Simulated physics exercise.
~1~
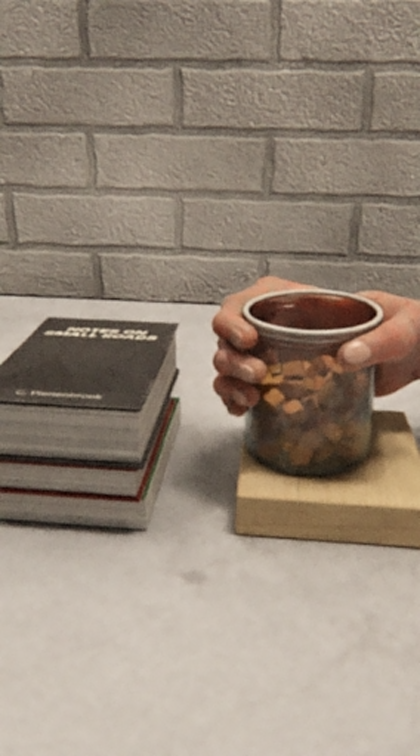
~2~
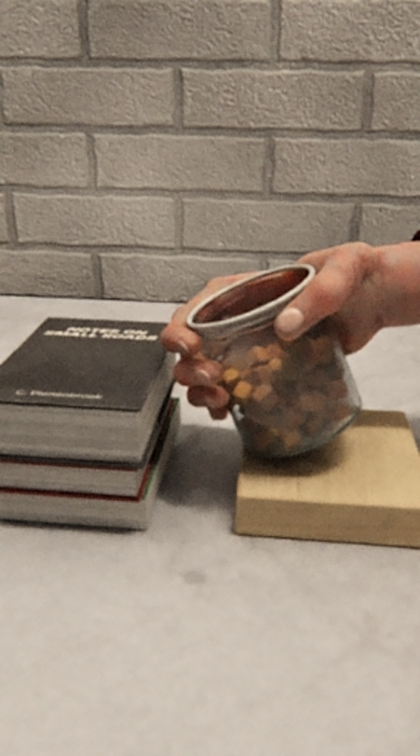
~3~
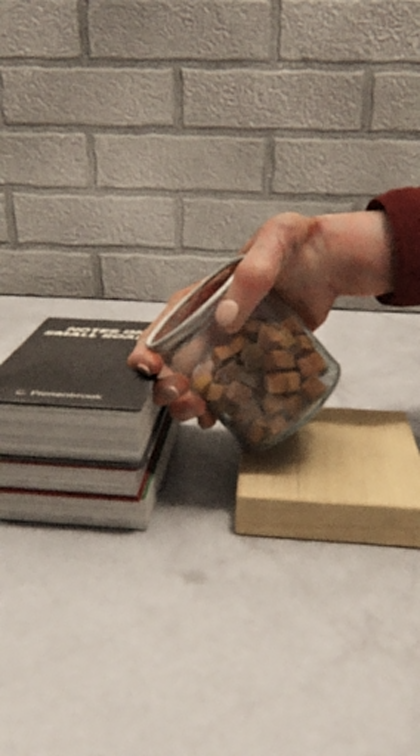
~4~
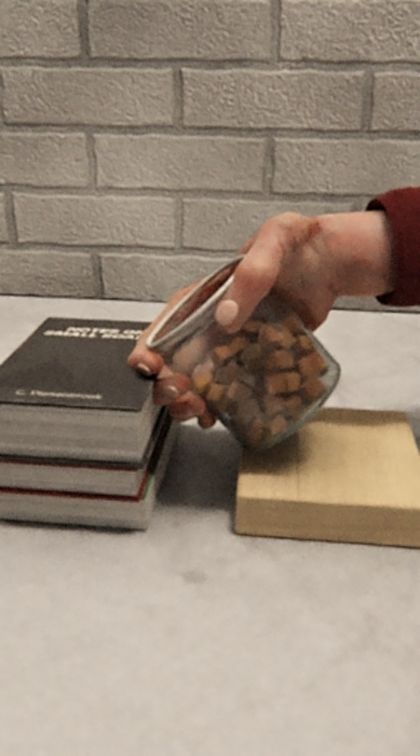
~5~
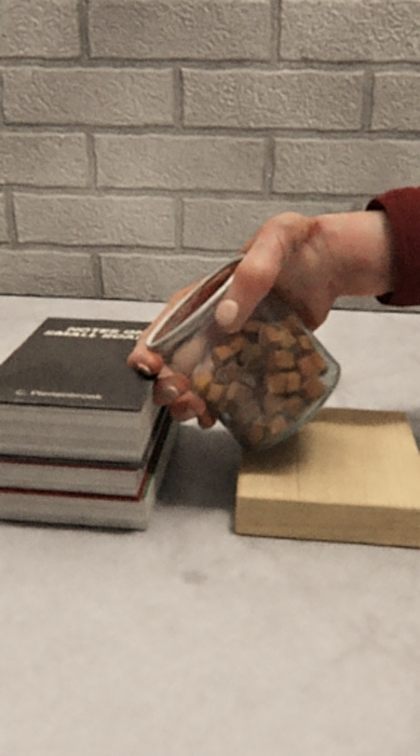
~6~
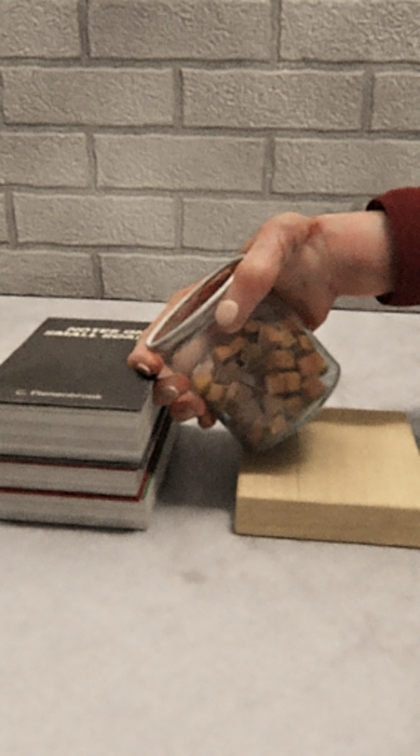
In the video, hands hold an open clear jar of small orange-brown chunks on a wooden block, then tilt it left until it leans against a stack of three books. A hand keeps holding it there, and the contents stay inside.
